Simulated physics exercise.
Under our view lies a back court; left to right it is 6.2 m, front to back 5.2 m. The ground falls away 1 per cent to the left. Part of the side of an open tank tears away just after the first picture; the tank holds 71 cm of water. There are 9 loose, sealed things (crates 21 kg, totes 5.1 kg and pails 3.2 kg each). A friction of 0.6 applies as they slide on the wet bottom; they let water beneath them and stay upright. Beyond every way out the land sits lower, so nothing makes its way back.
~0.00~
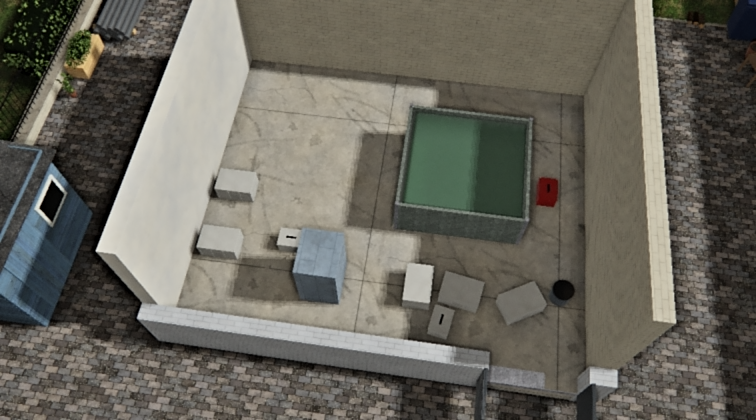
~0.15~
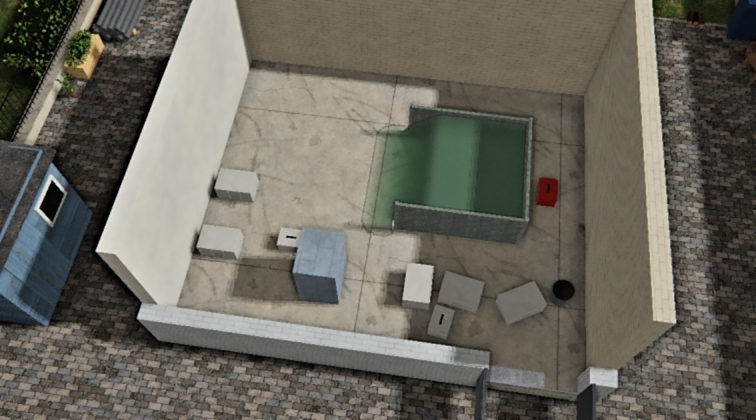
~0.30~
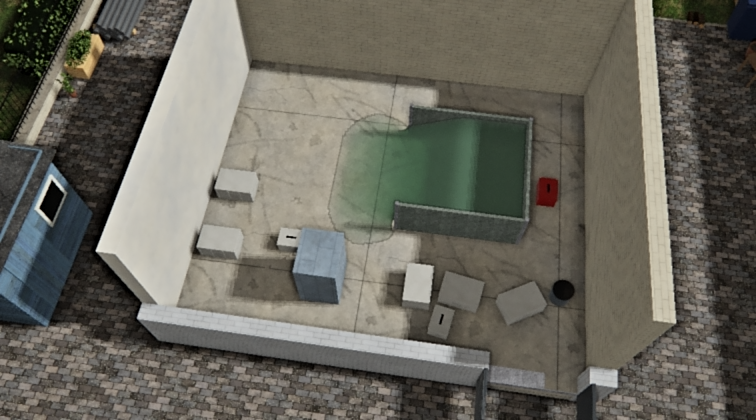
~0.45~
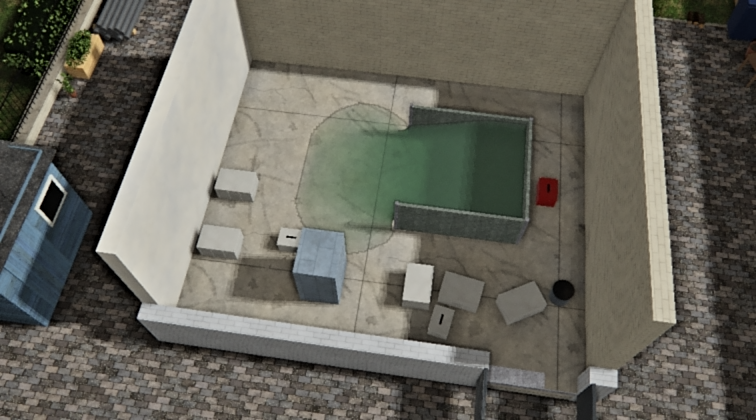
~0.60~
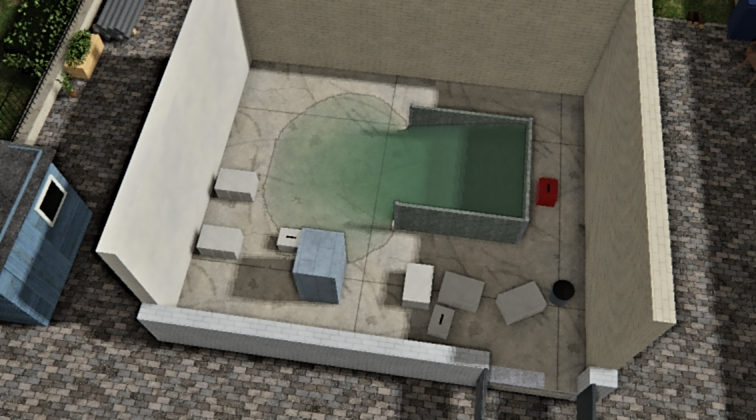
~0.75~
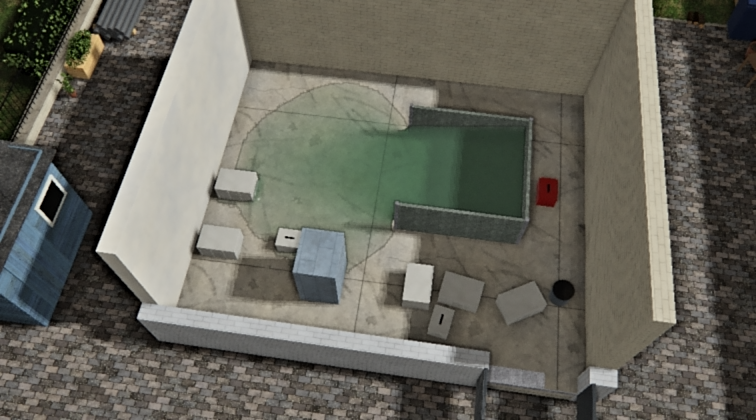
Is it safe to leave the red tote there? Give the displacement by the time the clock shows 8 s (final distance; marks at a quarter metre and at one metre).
It is pushed partway.
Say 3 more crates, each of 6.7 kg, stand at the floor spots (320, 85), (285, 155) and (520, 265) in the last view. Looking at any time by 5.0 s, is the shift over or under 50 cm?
One by one: Beyond the mark, beyond the mark, below the mark.
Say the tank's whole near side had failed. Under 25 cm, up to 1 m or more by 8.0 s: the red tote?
Had it gone that way, the red tote would be borne far.
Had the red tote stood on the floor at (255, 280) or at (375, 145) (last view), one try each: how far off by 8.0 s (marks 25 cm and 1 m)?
Outcomes in order: It is taken a long way; it is taken a long way.
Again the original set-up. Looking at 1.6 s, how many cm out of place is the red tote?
About 0 cm out of place.
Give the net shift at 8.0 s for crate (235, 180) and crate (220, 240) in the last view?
250 cm and 200 cm, respectively.
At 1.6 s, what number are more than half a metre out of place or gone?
By that point, 1.
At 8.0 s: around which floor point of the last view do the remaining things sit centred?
Averaged position, last view: Near pixel (450, 277).
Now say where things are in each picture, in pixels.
In the first picture, the red tote at (549, 189) rests on the ground; water covers 3.4 m2; 0 of 9 have shifted.
In the second picture, the red tote at (549, 189), on the bottom; 4.5 m2 under water; 0 of 9 have shifted.
In the third picture, the red tote at (549, 189) rests on the ground; 5.9 m2 under water; 0 of 9 have shifted.
In the fourth picture, the red tote at (549, 189), on the bottom; 7.6 m2 under water; 0 of 9 have shifted.
In the fifth picture, the red tote at (549, 189) rests on the ground; water covers 9.5 m2; 0 of 9 have shifted.
In the sixth picture, the red tote at (549, 189), on the bottom; 11.4 m2 under water; 0 of 9 have shifted.
After 1.6 s the red tote is near (549, 189), 0.0 m from its start, aground; 0 of 9 are out; 1 afloat.
After 3.6 s the red tote is near (549, 189), 0.0 m from its start, aground; 0 of 9 are out; 3 afloat.
After 5.6 s the red tote is near (549, 189), 0.0 m from its start, aground; 1 of 9 are out; 3 afloat.
After 8.0 s the red tote is near (552, 222), 0.6 m from its start, afloat; 2 of 9 are out; 3 afloat.
